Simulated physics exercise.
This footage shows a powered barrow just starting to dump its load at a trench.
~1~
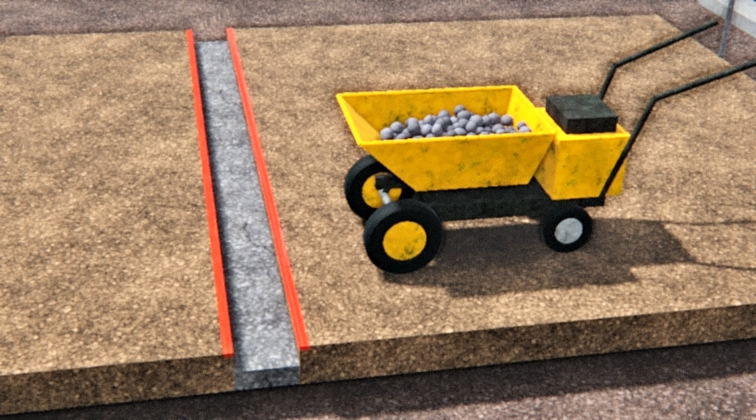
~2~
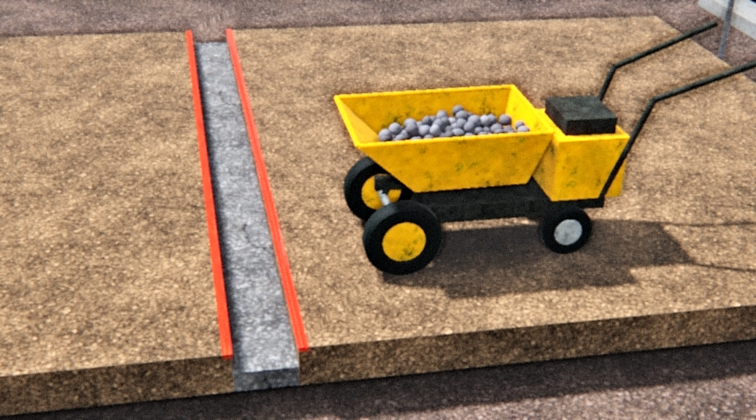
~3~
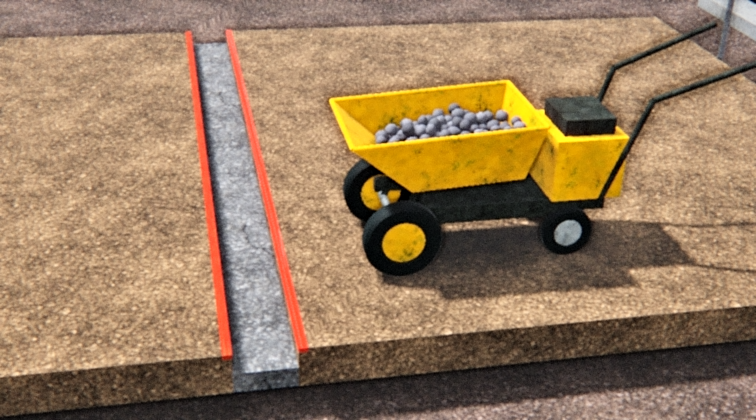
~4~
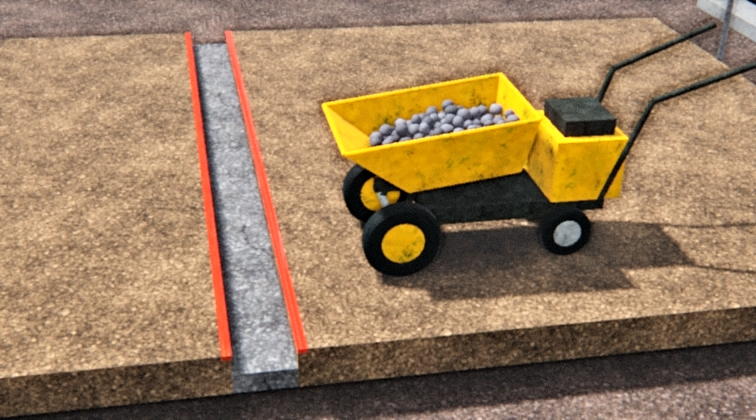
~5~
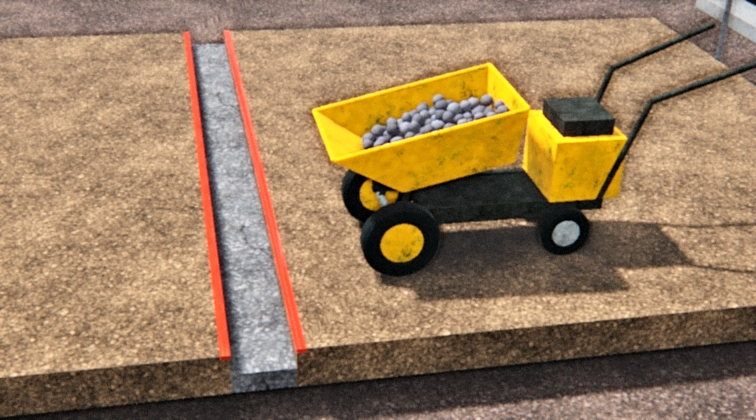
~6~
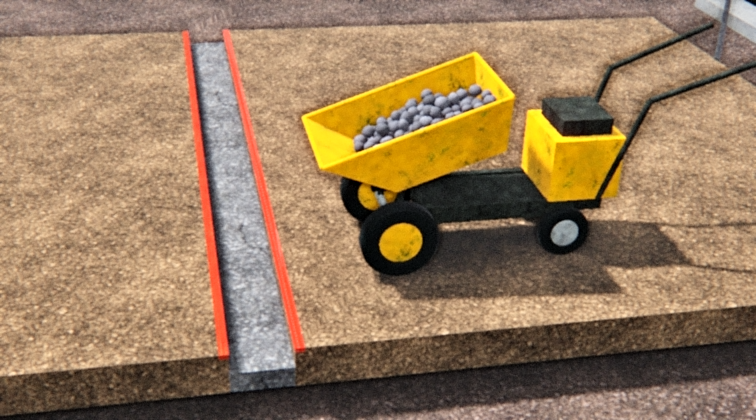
The footage shows a yellow powered barrow loaded with round grey cobbles standing to the right of a shallow, red-edged trench, its skip level at first, then gradually tilting forward to the left while the wheels stay in place.
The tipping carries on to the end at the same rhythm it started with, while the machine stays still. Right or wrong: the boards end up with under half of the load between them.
Wrong, they have over half.
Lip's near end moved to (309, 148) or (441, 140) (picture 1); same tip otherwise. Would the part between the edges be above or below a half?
First attempt: Short of half; second attempt: Short of half.
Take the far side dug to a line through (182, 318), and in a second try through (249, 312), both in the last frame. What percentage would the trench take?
First case 90 %, second case 40 %.
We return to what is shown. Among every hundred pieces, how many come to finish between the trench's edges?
It works out to roughly 75 percent of the load.
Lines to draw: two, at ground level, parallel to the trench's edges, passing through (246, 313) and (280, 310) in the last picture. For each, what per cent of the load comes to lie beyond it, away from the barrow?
Around 40 per cent for the first, and 80 per cent for the second.
Soon, skip tipped steeply; all in the skip.
A while on, skip tipped right over; about two thirds in the skip; about a third in or heaped over the trench.
Towards the end, skip tipped right over; a small part in the skip; a stray few short of the trench; most in or heaped over the trench; a small part beyond it.
Finally, skip tipped right over; a small part in the skip; a stray few short of the trench; most in or heaped over the trench; a small part beyond it.
